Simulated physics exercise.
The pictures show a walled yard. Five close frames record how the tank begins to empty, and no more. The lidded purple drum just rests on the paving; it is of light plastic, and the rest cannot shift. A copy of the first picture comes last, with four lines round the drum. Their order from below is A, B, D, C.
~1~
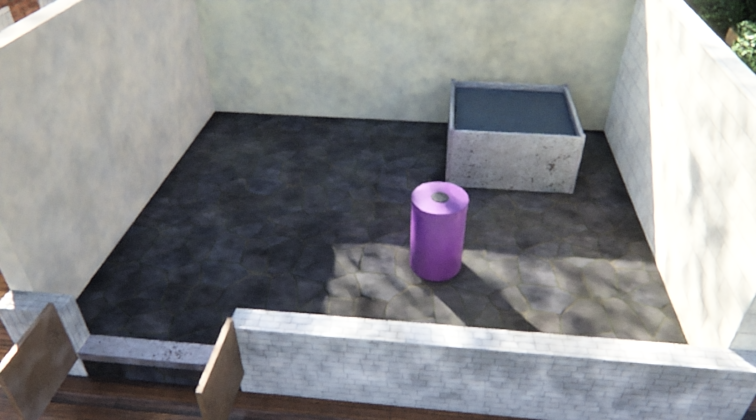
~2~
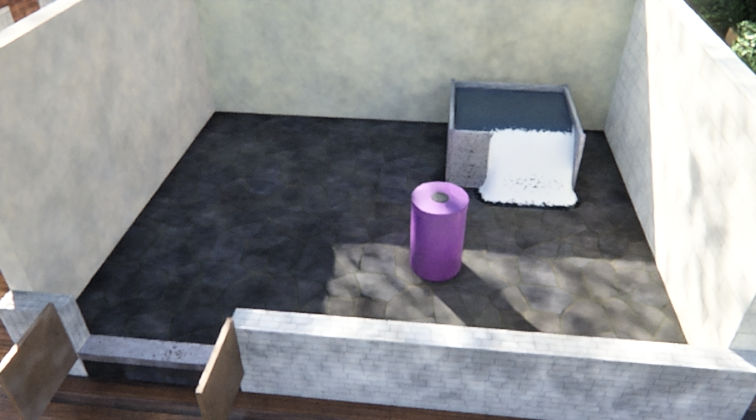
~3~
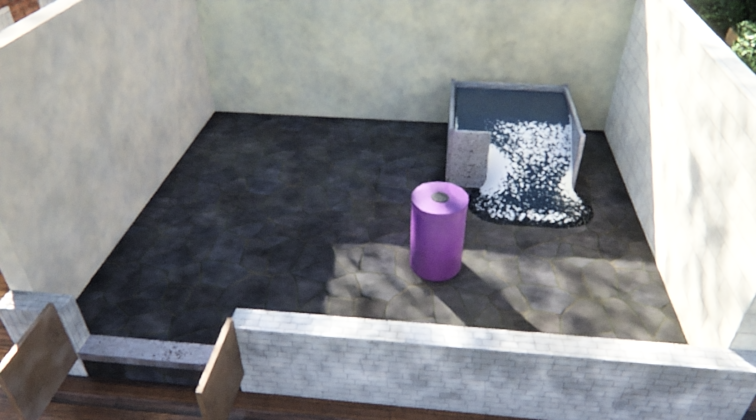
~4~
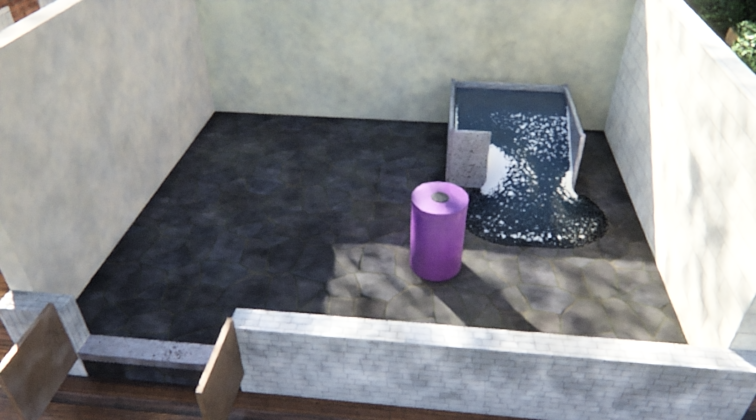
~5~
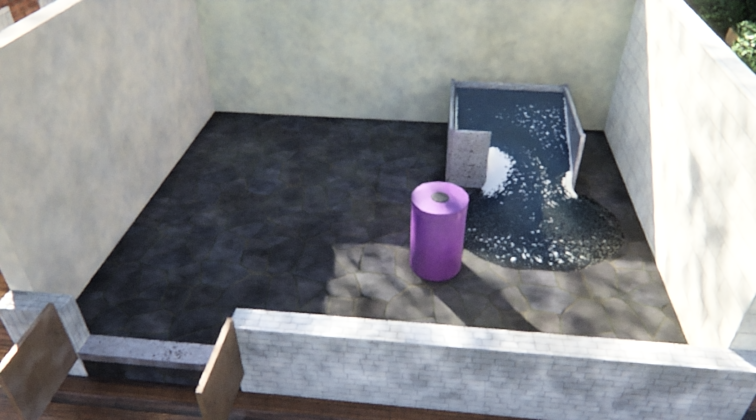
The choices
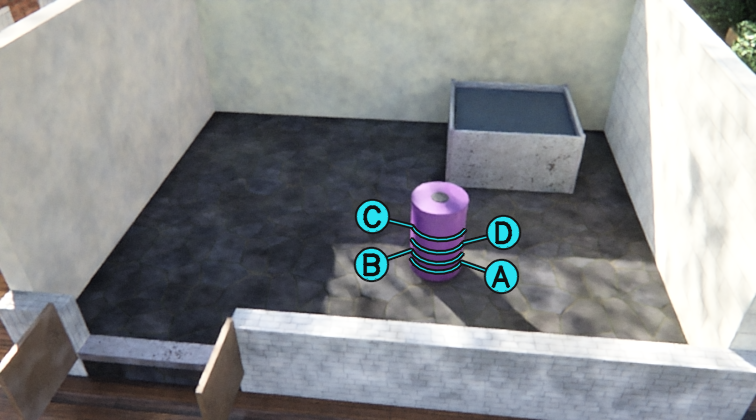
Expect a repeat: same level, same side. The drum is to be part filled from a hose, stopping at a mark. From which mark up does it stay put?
The limit is B.
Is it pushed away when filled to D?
No, not at all.
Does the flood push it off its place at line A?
Yes, that goes wrong.
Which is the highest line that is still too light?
Here it is line A.
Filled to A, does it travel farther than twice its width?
No, it does not.
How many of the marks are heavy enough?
Three of the four.
In cyan, A at (435, 272); B at (436, 263); C at (437, 239); D at (436, 252); from the bottom up A, B, D, C.
Choosing A, it is pushed about its own width away.
Choosing B, it does not move.
Choosing C, it does not move.
Choosing D, it does not move.
